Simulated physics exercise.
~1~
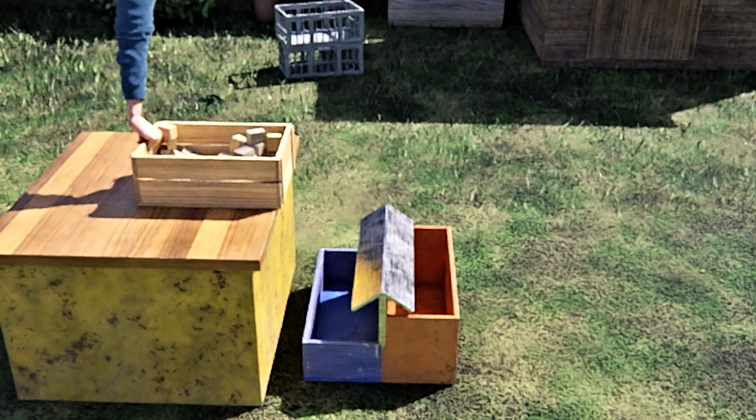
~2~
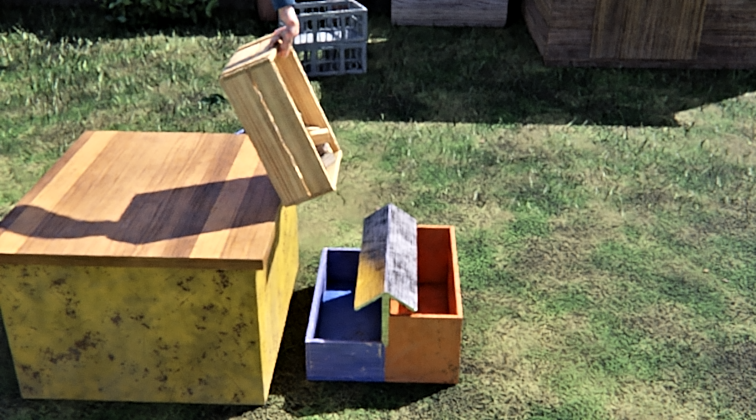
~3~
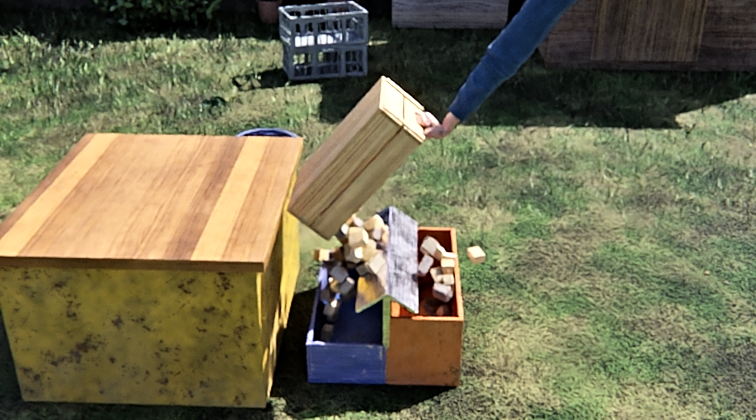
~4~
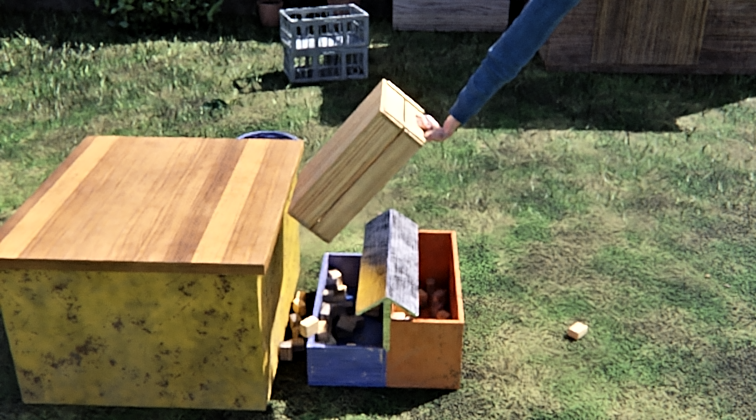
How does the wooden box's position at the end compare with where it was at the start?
At the start it sits upright on the yellow-sided bench. By the end it is farther right, held tipped in the air above the blue bin, off the bench's right side.
